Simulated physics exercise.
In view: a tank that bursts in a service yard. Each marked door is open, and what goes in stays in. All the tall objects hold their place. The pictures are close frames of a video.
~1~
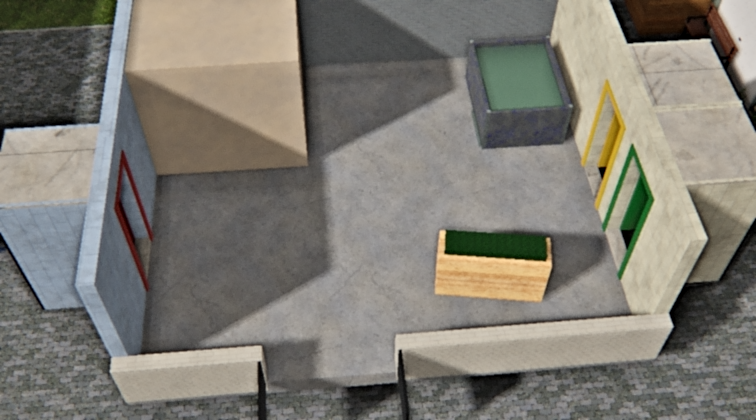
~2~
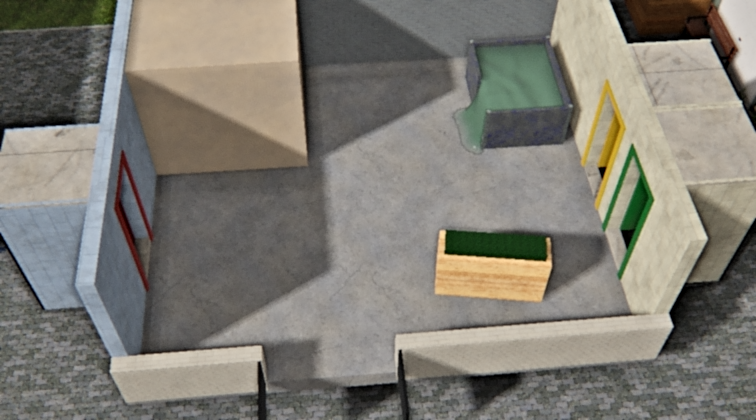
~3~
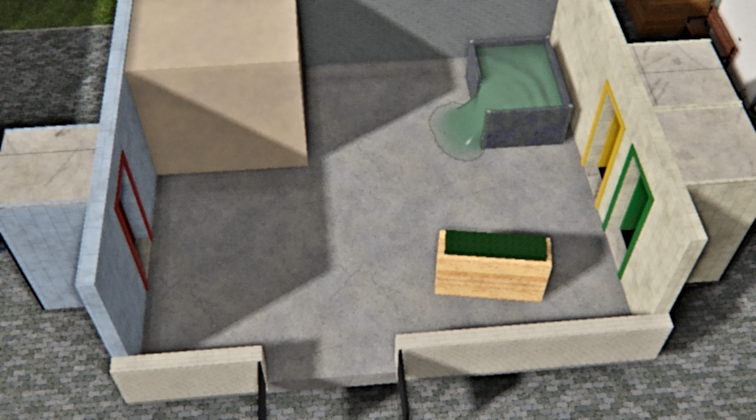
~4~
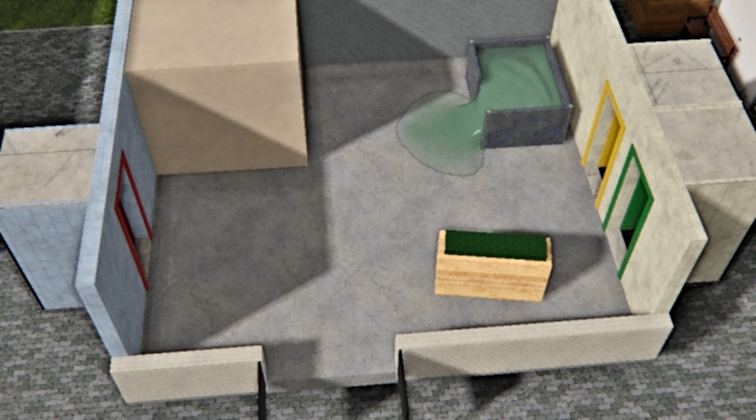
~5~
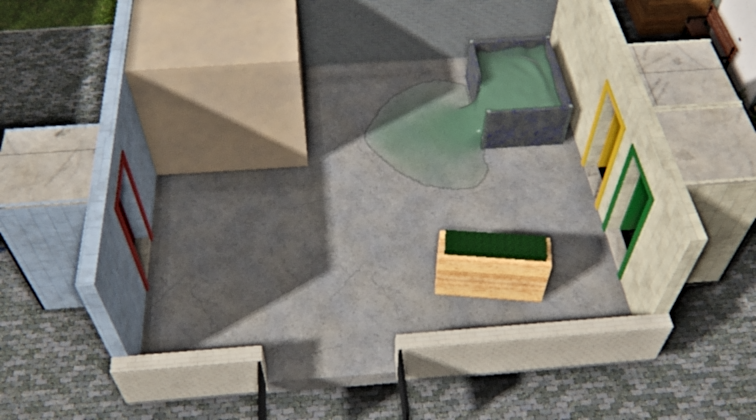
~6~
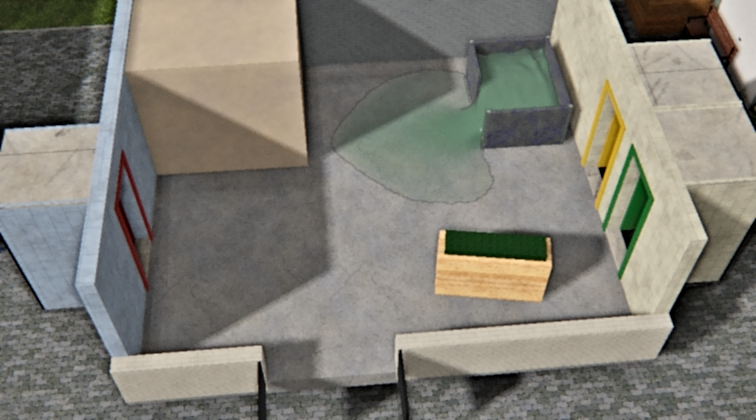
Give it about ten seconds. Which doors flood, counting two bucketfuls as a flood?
One by one: The yellow door stays under that; the red door stays under that; the green door stays under that.
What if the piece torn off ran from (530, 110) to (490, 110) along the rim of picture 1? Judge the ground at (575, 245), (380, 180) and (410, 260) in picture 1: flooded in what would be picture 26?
In turn: Flooded, dry, awash.
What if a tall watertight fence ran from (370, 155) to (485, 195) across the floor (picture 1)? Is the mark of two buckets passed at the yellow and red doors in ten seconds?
Then: Yellow passes that mark; red holds.
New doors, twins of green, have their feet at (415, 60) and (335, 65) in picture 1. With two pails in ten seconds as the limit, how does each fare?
One after the other: Lets less in, passes that mark.
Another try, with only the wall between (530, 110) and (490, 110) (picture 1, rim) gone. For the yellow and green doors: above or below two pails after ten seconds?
Then: Yellow door takes more; green door takes more.
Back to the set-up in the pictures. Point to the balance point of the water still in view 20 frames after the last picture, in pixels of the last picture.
I would point to (381, 160).
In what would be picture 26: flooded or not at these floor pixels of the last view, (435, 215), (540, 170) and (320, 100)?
One after the other: Wet, no water, flooded.
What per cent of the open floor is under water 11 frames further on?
Close to 50 %.
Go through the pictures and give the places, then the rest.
The first picture shows the tank at (519, 77) is whole and still.
In the second picture, the front is at (462, 111), out from the gap at (482, 116).
In the third picture, water pours out at (482, 118) and has run to (435, 117).
In the fourth picture, the front is at (400, 130), out from the gap at (482, 120).
In the fifth picture, the front is at (370, 141), out from the gap at (482, 120).
In the sixth picture, the front is at (339, 150), out from the gap at (482, 120).
A moment on, water covers 35 % of the floor; the yellow door not reached, the red door not reached, the green door not reached.
Next, water covers 50 % of the floor; the yellow door not reached, the red door not reached, the green door not reached.
Then, water covers 65 % of the floor; the yellow door not reached, the red door under two buckets in, the green door not reached.
Later, water covers 70 % of the floor; the yellow door not reached, the red door under two buckets in, the green door not reached.
In the end, water covers 90 % of the floor; the yellow door wet at the sill, nothing in, the red door under two buckets in, the green door wet at the sill, nothing in.
